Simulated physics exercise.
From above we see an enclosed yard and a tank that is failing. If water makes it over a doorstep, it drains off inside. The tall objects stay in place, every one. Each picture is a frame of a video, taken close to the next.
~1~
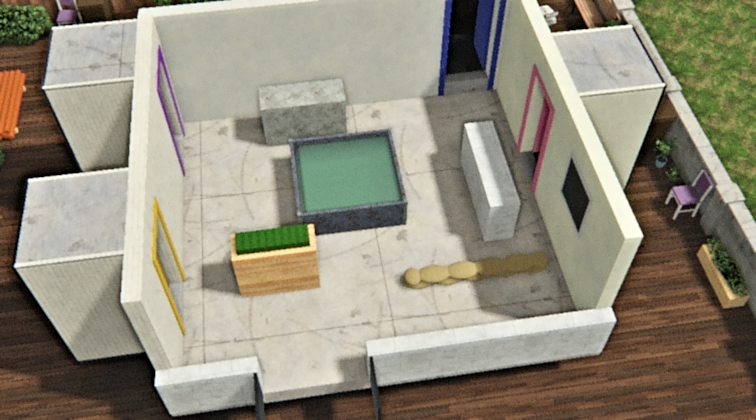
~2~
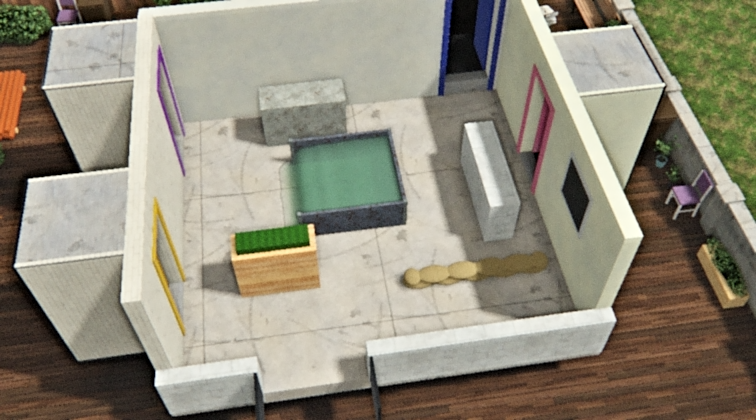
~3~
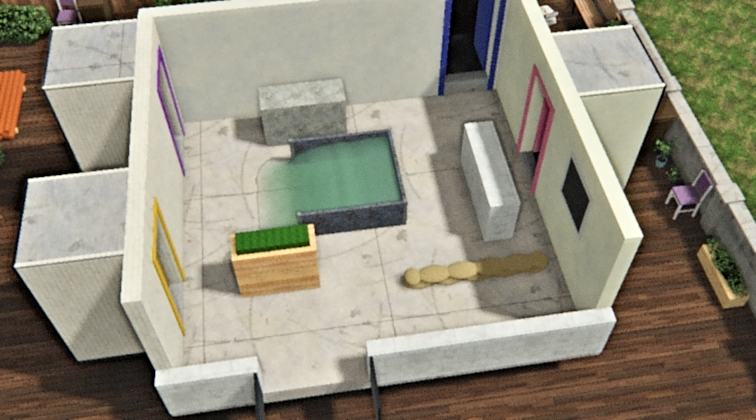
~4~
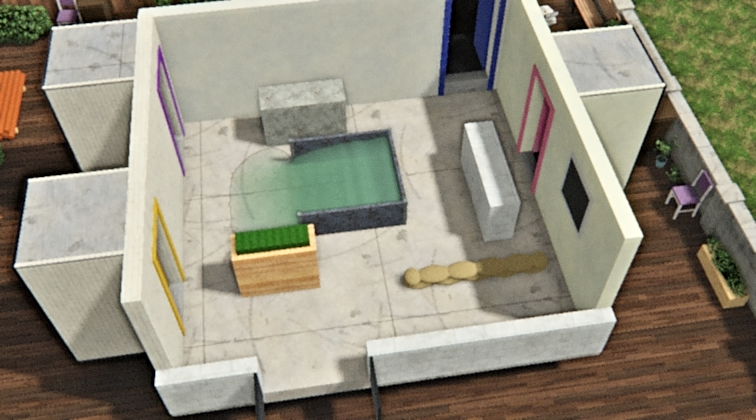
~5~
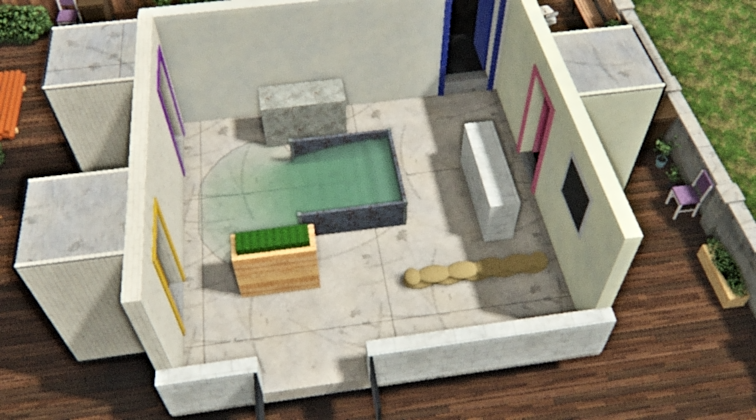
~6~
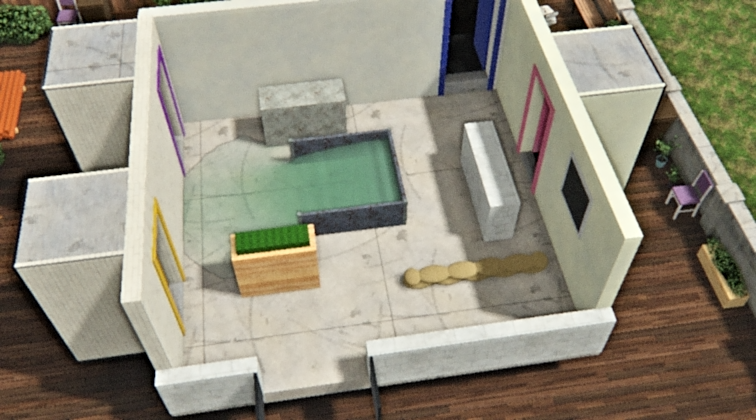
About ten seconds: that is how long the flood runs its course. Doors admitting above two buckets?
Purple door: Beyond two buckets; yellow door: Beyond two buckets; blue door: Not beyond two buckets; pink door: Not beyond two buckets.
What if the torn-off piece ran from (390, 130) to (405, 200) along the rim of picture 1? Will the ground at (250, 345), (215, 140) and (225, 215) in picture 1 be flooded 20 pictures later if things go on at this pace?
Going in your order, I'd say still bare, then still bare, then still bare.
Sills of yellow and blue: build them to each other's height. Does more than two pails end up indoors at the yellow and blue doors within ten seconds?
So, one at a time, the yellow door never reaches the limit while the blue door never reaches the limit.
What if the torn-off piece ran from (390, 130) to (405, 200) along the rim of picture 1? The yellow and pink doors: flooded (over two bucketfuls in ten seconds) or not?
Yellow door: Falls short; pink door: Exceeds the limit.
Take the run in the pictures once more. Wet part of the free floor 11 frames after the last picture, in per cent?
By my count, 25 percent.
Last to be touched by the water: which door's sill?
It is the door marked pink.
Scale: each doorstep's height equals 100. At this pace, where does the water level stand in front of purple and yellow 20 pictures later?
About 180 and 230 %.
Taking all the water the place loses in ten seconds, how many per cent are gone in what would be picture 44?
Roughly 75 %.
A moment on, water covers 20 % of the floor; the purple door under two buckets in, the yellow door under two buckets in, the blue door not reached, the pink door not reached.
Next, water covers 25 % of the floor; the purple door over two buckets in, the yellow door over two buckets in, the blue door not reached, the pink door not reached.
Then, water covers 40 % of the floor; the purple door over two buckets in, the yellow door over two buckets in, the blue door not reached, the pink door not reached.
Later, water covers 75 % of the floor; the purple door far over two buckets in, the yellow door over two buckets in, the blue door wet at the sill, nothing in, the pink door wet at the sill, nothing in.
In the end, water covers 90 % of the floor; the purple door far over two buckets in, the yellow door far over two buckets in, the blue door wet at the sill, nothing in, the pink door wet at the sill, nothing in.
